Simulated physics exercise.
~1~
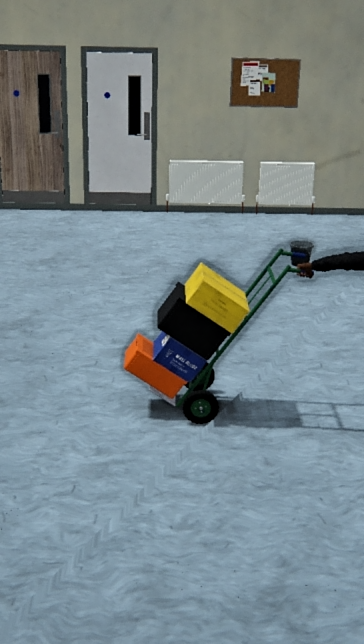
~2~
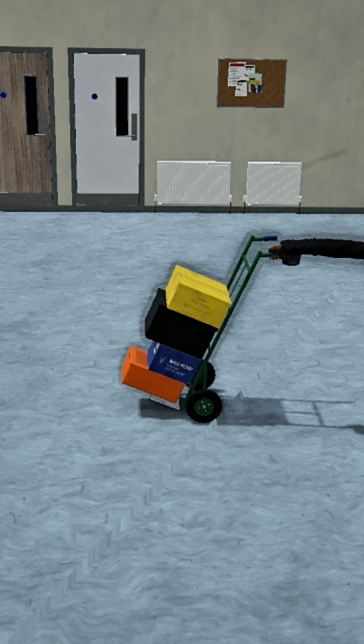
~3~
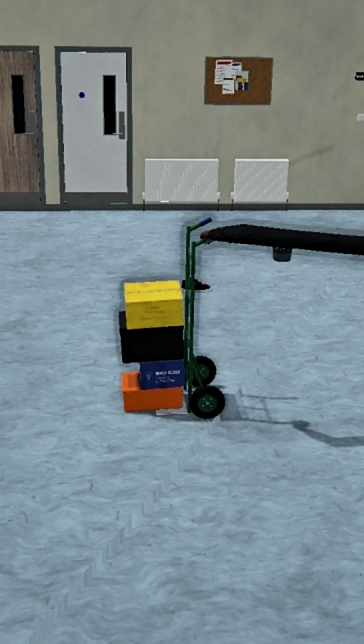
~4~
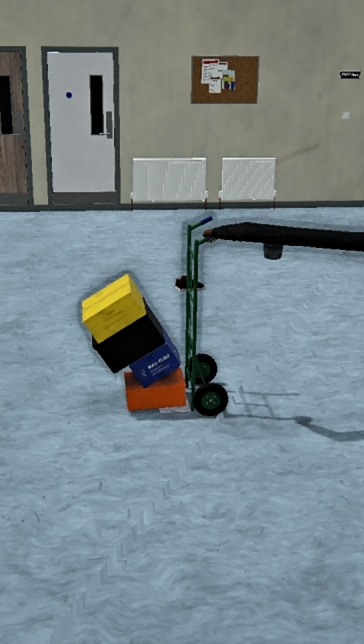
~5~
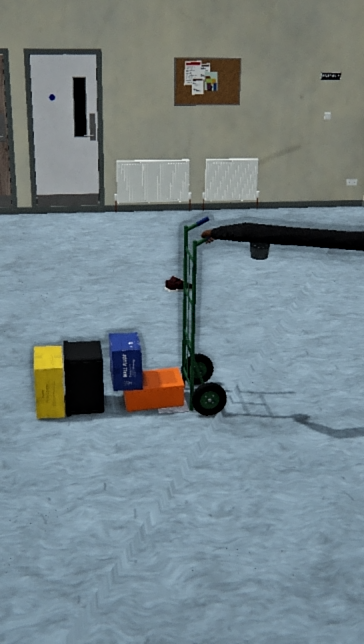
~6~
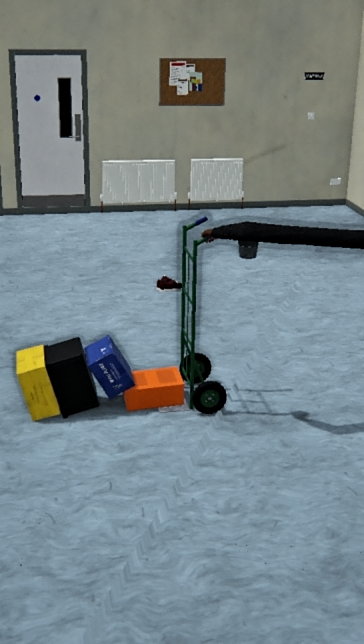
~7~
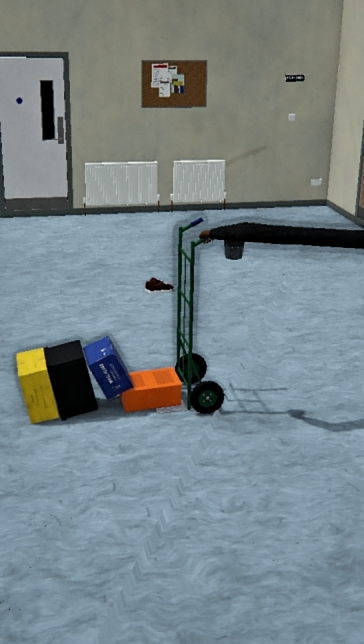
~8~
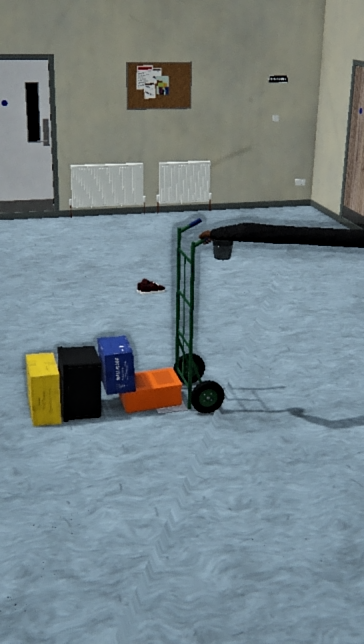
A green hand truck, gripped by a dark-sleeved arm from the right, leans back on a pale blue floor, seen from the side in a room with doors, white radiators and a noticeboard. It carries an orange tote at the bottom, then a blue parcel, a black tote and a yellow parcel on top. The arm swings the truck upright, where it stops abruptly. The upper three tip forward to the left, and the yellow and black ones drop to the floor. They rock briefly and settle on their sides, the blue parcel toppled against the still-upright orange tote.
